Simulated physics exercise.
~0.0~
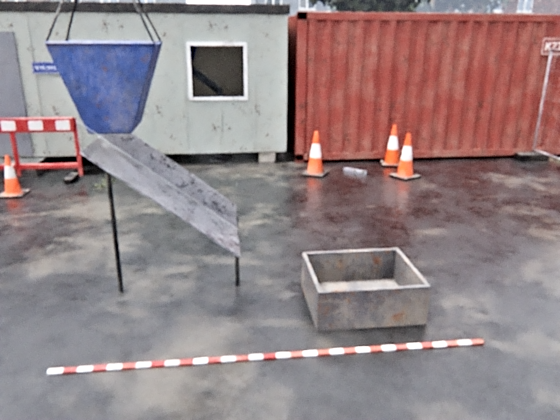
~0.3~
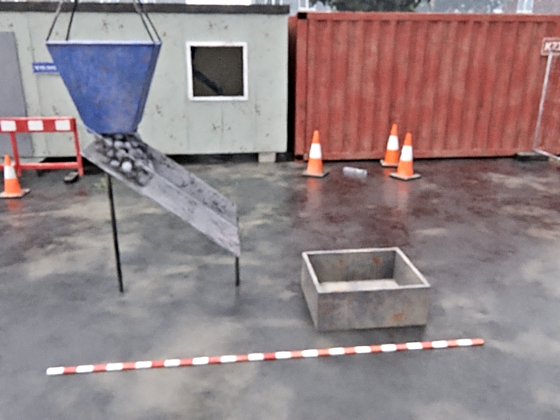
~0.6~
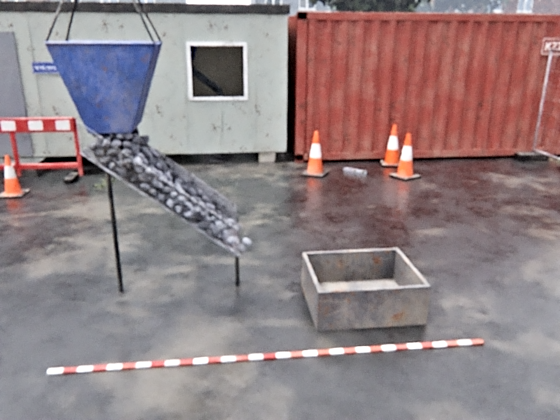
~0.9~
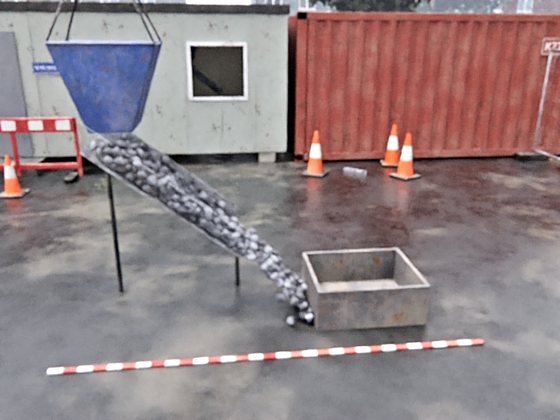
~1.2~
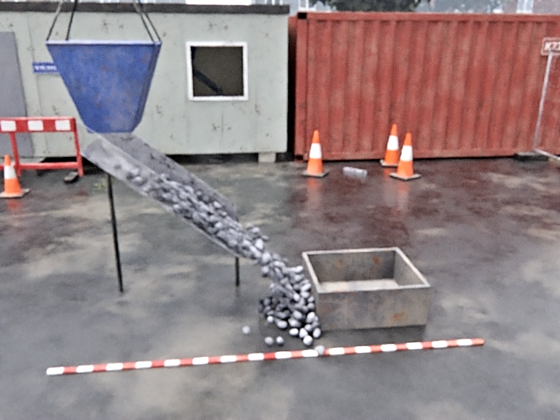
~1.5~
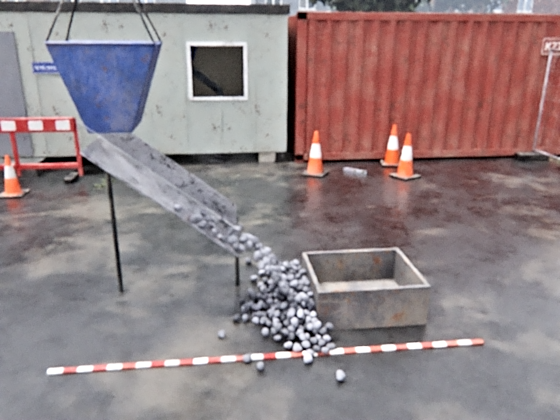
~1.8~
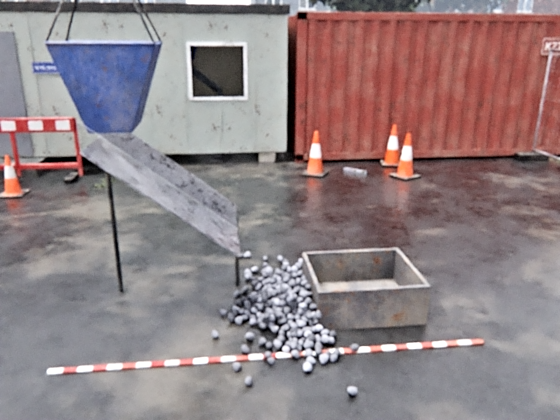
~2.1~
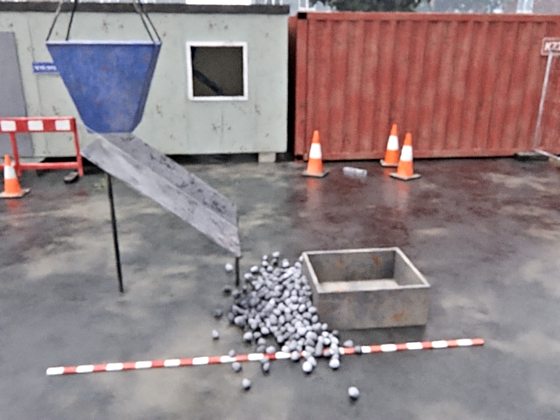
Grey rounded stones poured from a hanging blue skip onto a sloping steel chute, slid down it and dropped short of the open bin, piling up on the wet ground against its left side, with a few scattered around the striped pole.
